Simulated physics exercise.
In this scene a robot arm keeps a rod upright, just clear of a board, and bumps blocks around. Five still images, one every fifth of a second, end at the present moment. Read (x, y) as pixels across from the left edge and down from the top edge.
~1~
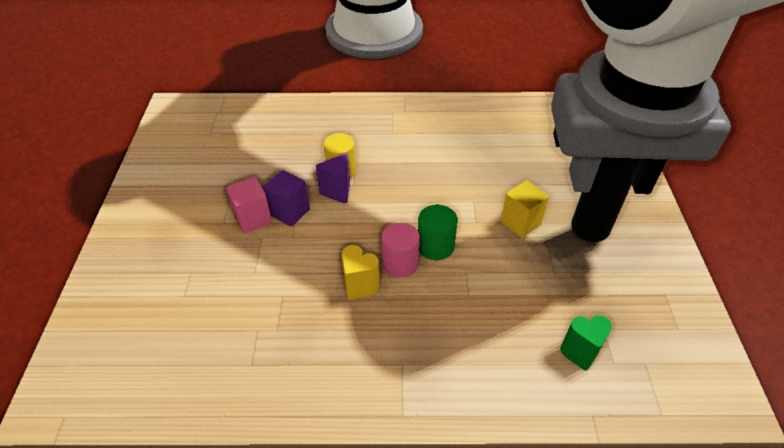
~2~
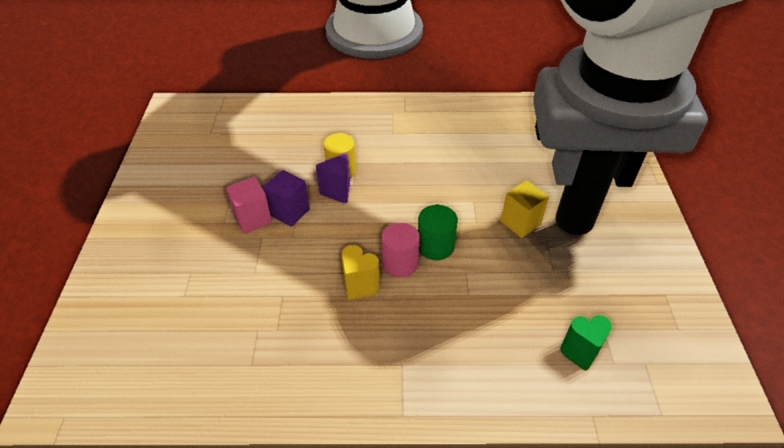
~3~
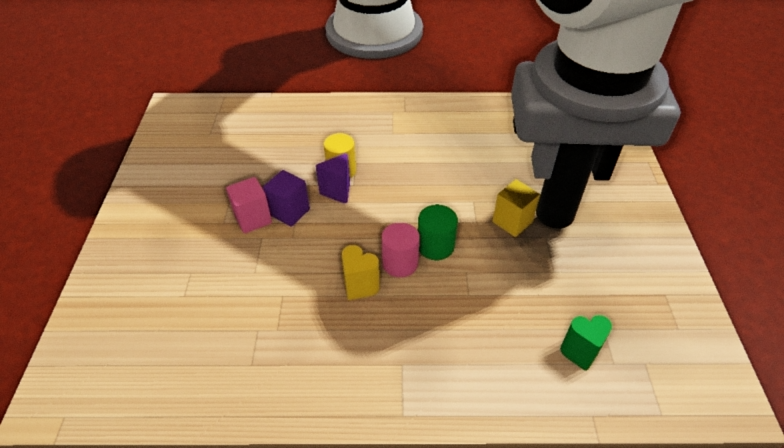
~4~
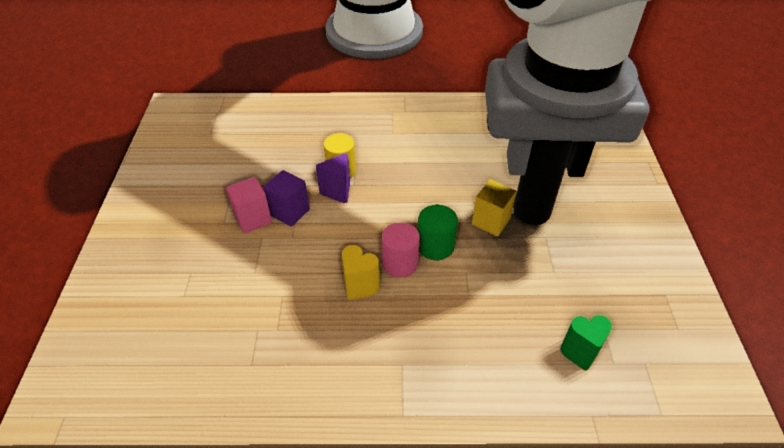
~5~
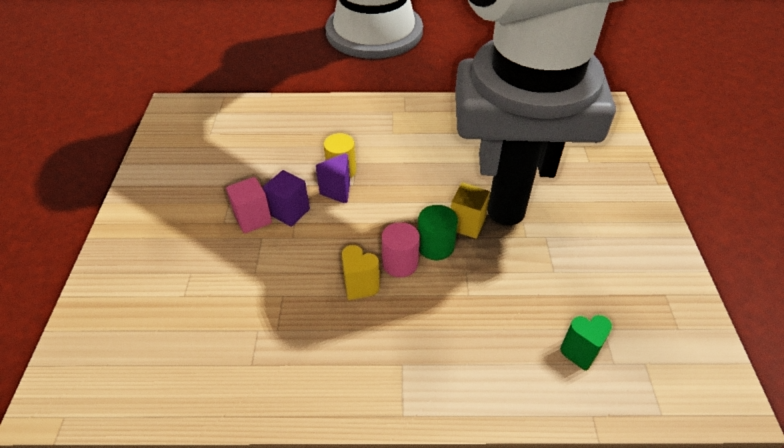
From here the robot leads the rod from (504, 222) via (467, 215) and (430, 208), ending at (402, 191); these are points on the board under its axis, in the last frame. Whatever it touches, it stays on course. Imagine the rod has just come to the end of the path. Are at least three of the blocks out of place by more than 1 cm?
I believe not.
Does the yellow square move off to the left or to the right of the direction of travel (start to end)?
The shift goes left.
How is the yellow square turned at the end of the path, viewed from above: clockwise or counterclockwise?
Answer: Against the clock.
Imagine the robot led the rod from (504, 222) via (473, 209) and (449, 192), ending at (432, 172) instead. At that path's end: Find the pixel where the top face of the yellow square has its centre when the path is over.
(441, 190)
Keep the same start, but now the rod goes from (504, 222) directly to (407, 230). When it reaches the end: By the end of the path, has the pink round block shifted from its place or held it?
That block ends up displaced.
What follows on the original path. One third of the way, rod (468, 206); green round block (433, 220); yellow square (437, 194), turned 35° anticlockwise.
Two thirds of the way, rod (430, 198); green round block (433, 221); yellow square (403, 194), turned 75° anticlockwise.
At the end, rod (402, 182); purple triangular piece unmoved; green round block (433, 221); yellow square (400, 194), turned 75° anticlockwise.
